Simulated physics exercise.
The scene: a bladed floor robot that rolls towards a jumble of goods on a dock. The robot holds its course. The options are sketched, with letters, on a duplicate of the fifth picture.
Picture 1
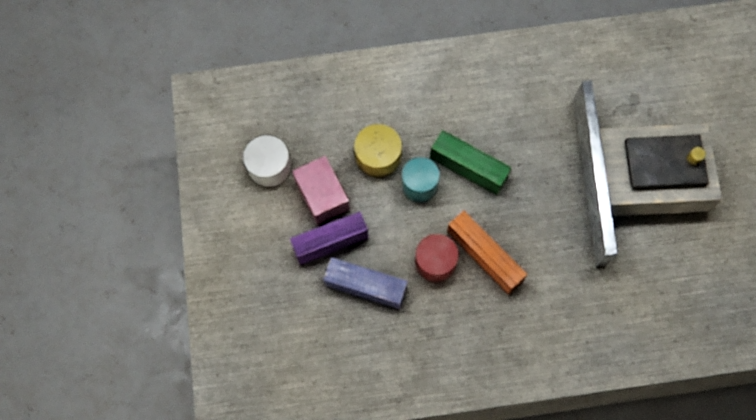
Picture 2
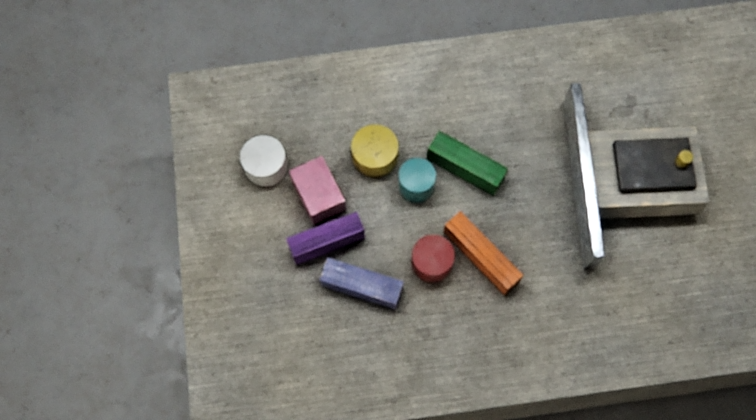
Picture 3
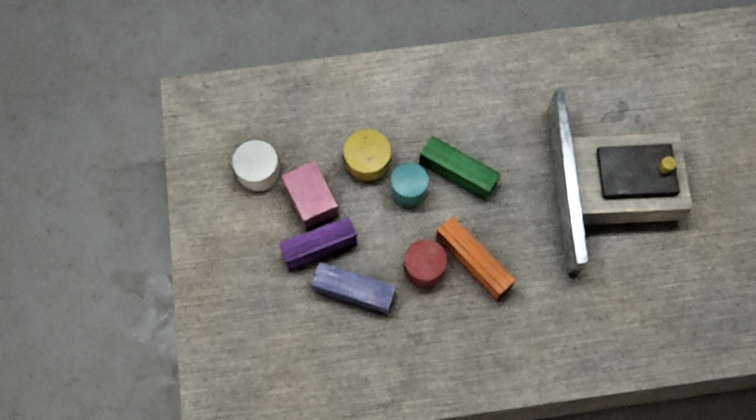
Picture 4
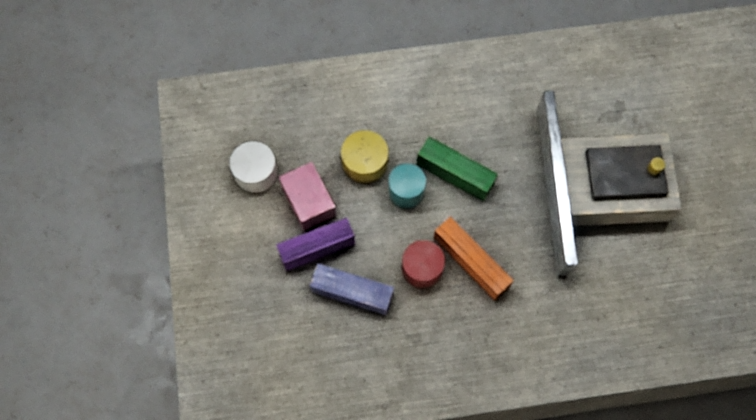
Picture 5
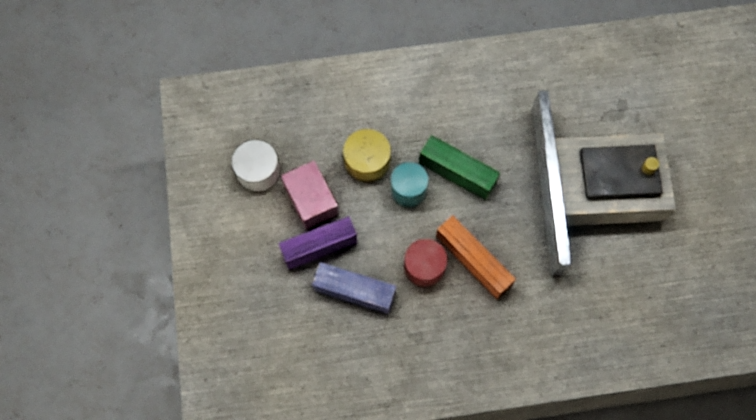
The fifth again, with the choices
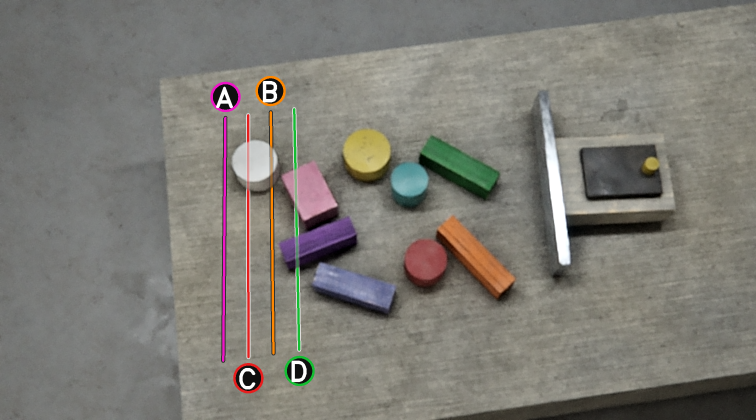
To begin with, a bladed robot sits at the right of a worn grey dock, facing a loose jumble of colourful canisters, sticks and a pink block. It rolls slowly left in a steady line, narrowing the gap, while the goods stay put on the dock and the view shifts slightly.
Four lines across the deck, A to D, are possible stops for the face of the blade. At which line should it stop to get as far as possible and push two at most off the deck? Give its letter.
No third one falls up to C.
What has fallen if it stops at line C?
The white canister.
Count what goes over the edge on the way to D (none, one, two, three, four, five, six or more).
By then, none.
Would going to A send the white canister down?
Yes.
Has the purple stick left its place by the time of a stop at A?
Yes.
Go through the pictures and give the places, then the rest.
Yellow canister (378, 151); white canister (268, 161); robot (661, 162), in the first picture.
Robot (648, 165); turquoise canister (417, 181), in the second picture.
Robot (632, 171); red canister (425, 263), in the third picture.
Robot (621, 172); green stick (457, 169), in the fourth picture.
Robot (616, 172); yellow canister (367, 156); white canister (256, 166); purple stick (319, 243), in the fifth picture.
On the marked copy, A at (224, 233); B at (272, 227); C at (248, 230); D at (297, 223).
With C. Early on, robot (507, 186); green stick (411, 156); orange stick (431, 265).
Further on, robot (396, 201); white canister (237, 164); pink crate (262, 210).
At the end, robot (310, 213); white canister over the edge; blue bar (185, 320); one fallen.
As for the rest, A drops three; B is within the limit but short; D is within the limit but short.
